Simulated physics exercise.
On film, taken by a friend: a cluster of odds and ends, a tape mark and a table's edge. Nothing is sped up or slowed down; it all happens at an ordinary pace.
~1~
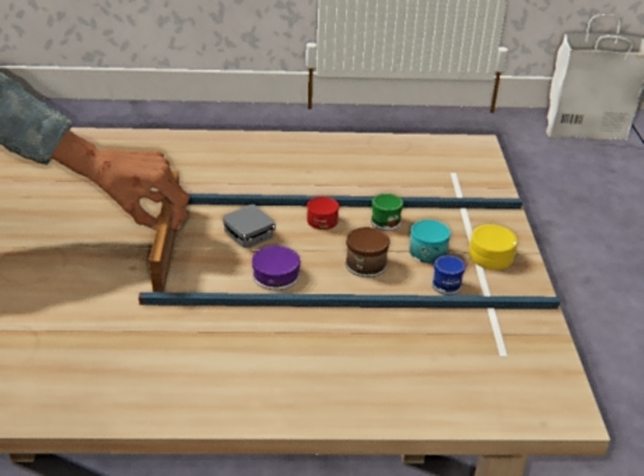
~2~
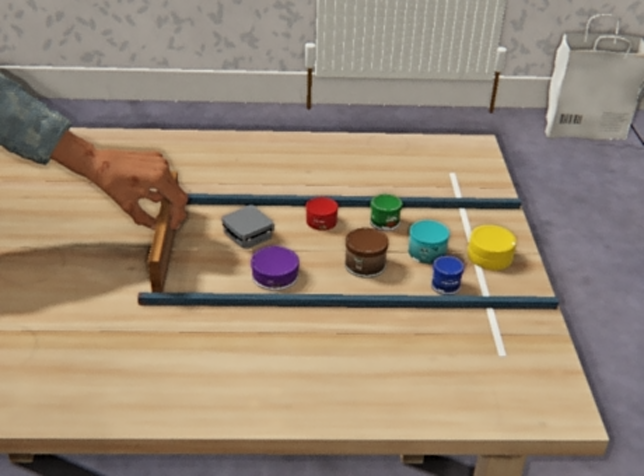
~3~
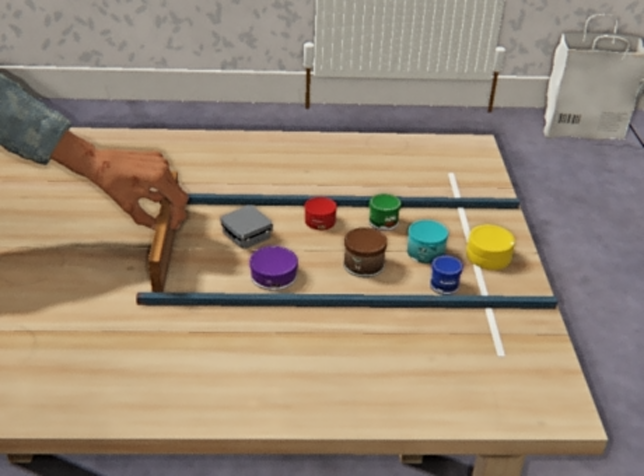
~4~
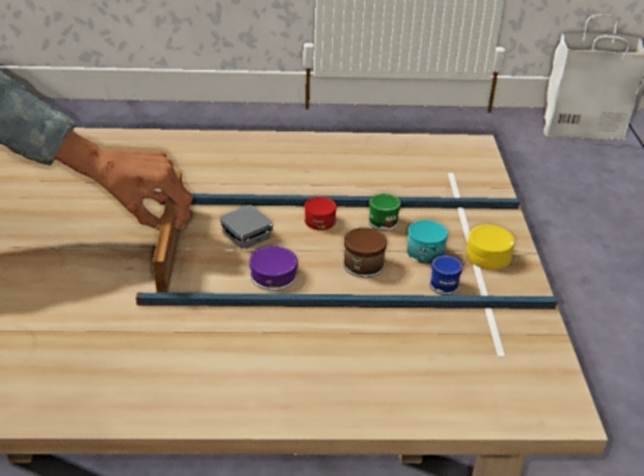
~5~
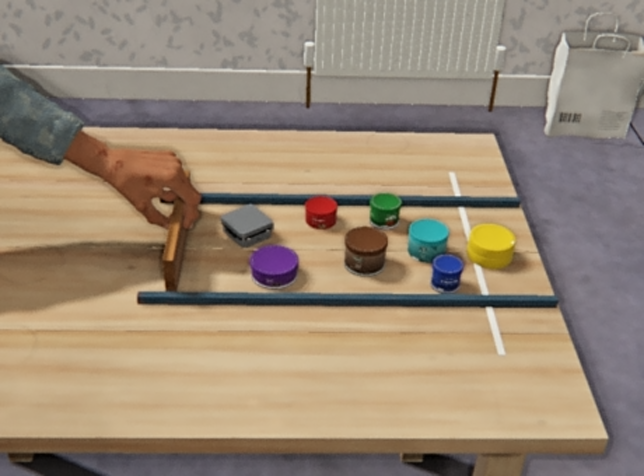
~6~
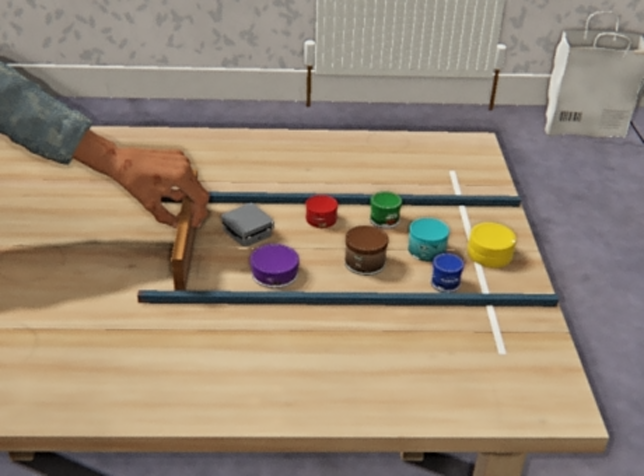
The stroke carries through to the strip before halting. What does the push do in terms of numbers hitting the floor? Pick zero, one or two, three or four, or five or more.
It sends one or two to the floor.
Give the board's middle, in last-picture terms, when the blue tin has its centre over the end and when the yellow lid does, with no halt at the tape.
The middle is at (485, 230) when it's the blue tin, and at (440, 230) when it's the yellow lid.
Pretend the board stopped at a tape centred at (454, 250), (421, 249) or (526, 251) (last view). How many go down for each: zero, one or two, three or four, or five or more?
Just one or two; none at all; more than four.
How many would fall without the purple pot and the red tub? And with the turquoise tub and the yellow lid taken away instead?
Result, first then second: 1, 0.
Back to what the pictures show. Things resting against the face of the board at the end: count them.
Count recorded: 3.
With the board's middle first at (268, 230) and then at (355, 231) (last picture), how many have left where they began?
2 and 6.
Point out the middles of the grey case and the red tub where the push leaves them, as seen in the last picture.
They end up close to (491, 237) and (481, 211).
A little later, none off yet; yellow lid at rest near (491, 245); blue tin at rest near (447, 273); turquoise tub at rest near (428, 240).
Next, none off yet; yellow lid at rest near (493, 245); blue tin at rest near (447, 273); turquoise tub shifted about its own width near (456, 229).
When it is over, the number that fall off is one or two; down, yellow lid.
